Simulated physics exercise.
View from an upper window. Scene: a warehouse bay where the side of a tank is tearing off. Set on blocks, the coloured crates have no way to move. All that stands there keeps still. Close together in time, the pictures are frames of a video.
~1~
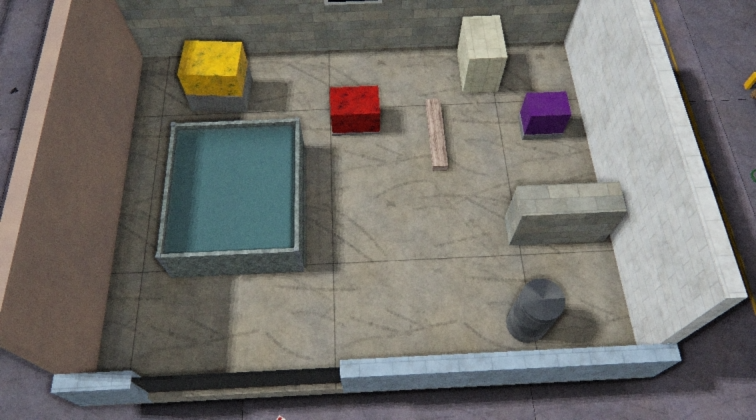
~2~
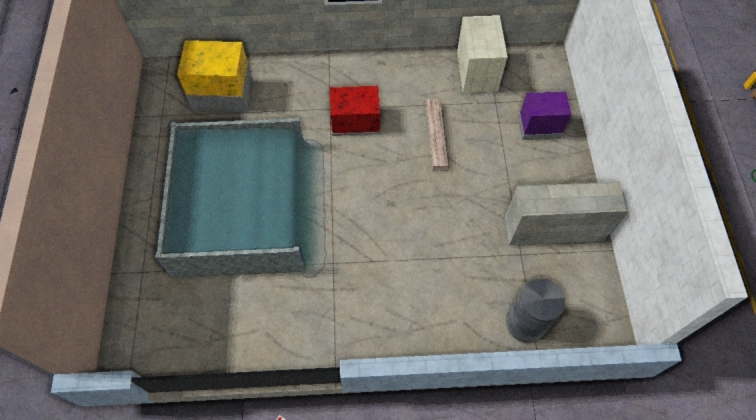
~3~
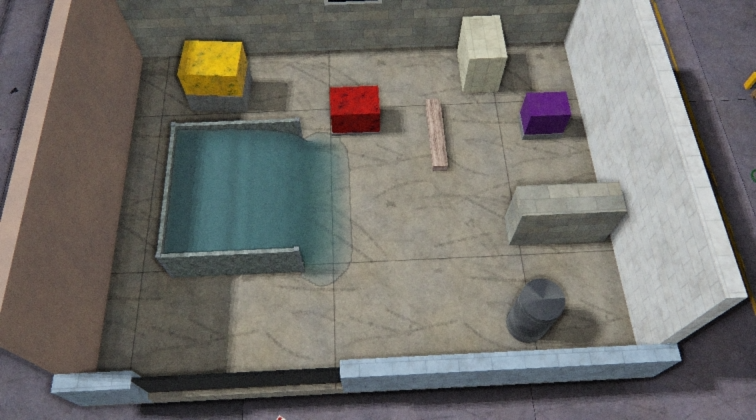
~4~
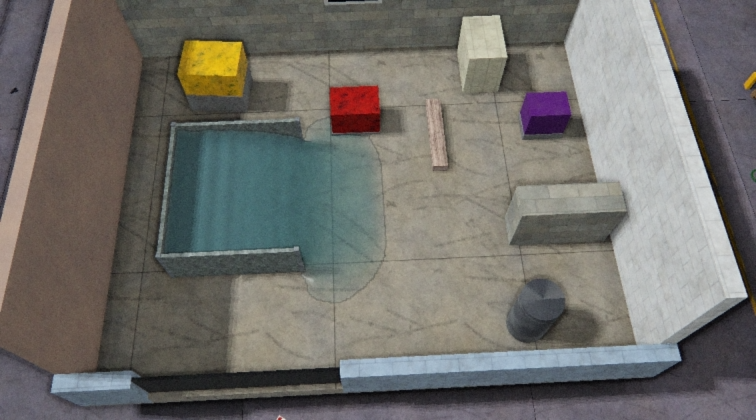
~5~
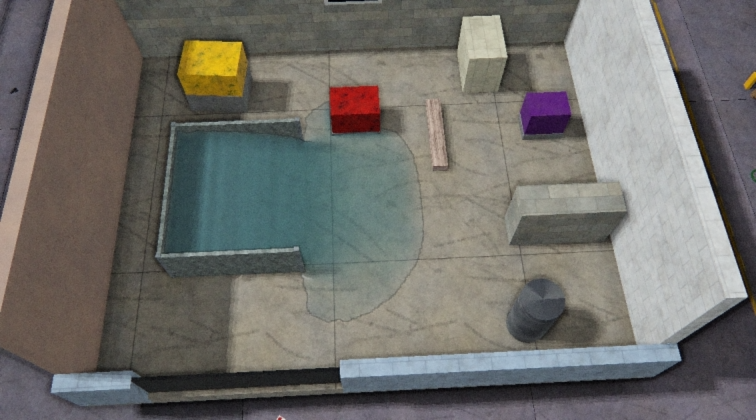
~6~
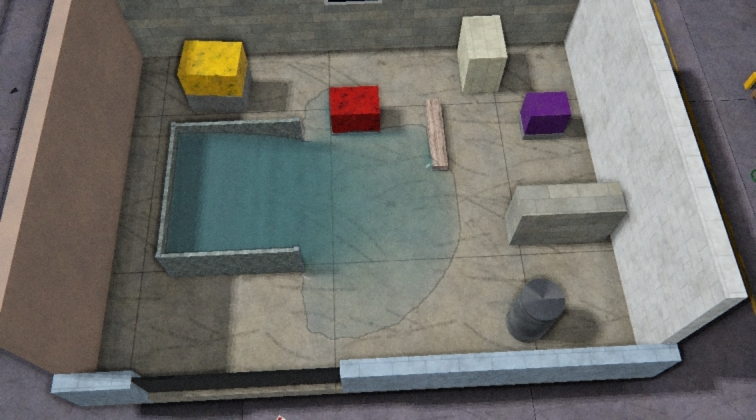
Water poured out of a square tank after its right side came away, spreading across the warehouse floor in a widening pool past the red crate to the wooden plank, while the crates stayed still.
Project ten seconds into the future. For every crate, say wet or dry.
Yellow crate - dry; purple crate - wet; red crate - wet.
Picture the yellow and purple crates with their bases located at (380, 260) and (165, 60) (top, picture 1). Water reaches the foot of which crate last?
I would go with the purple-painted one.
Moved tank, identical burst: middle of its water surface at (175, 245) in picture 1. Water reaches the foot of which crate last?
That would be the one in yellow.
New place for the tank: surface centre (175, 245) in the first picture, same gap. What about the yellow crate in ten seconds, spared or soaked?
I reckon the yellow crate is unharmed.
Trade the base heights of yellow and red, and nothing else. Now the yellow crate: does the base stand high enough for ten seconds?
The yellow one gets flooded.
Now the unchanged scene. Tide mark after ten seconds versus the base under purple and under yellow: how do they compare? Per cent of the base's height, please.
Peak levels: Approx. 140 % then 20 %.
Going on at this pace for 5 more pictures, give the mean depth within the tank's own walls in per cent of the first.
Close to 48 in a hundred.
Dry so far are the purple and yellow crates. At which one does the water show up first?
That's the crate marked purple.
A moment on, water covers 45 % of the floor; the yellow crate not reached, the purple crate water round its plinth, the red crate water round its plinth.
Next, water covers 60 % of the floor; the yellow crate not reached, the purple crate water round its plinth, the red crate water round its plinth.
Then, water covers 65 % of the floor; the yellow crate water round its plinth, the purple crate water round its plinth, the red crate water round its plinth.
Later, water covers 75 % of the floor; the yellow crate water round its plinth, the purple crate water round its plinth, the red crate water round its plinth.
In the end, water covers 100 % of the floor; the yellow crate stayed above the water, the purple crate was topped, the red crate was topped.
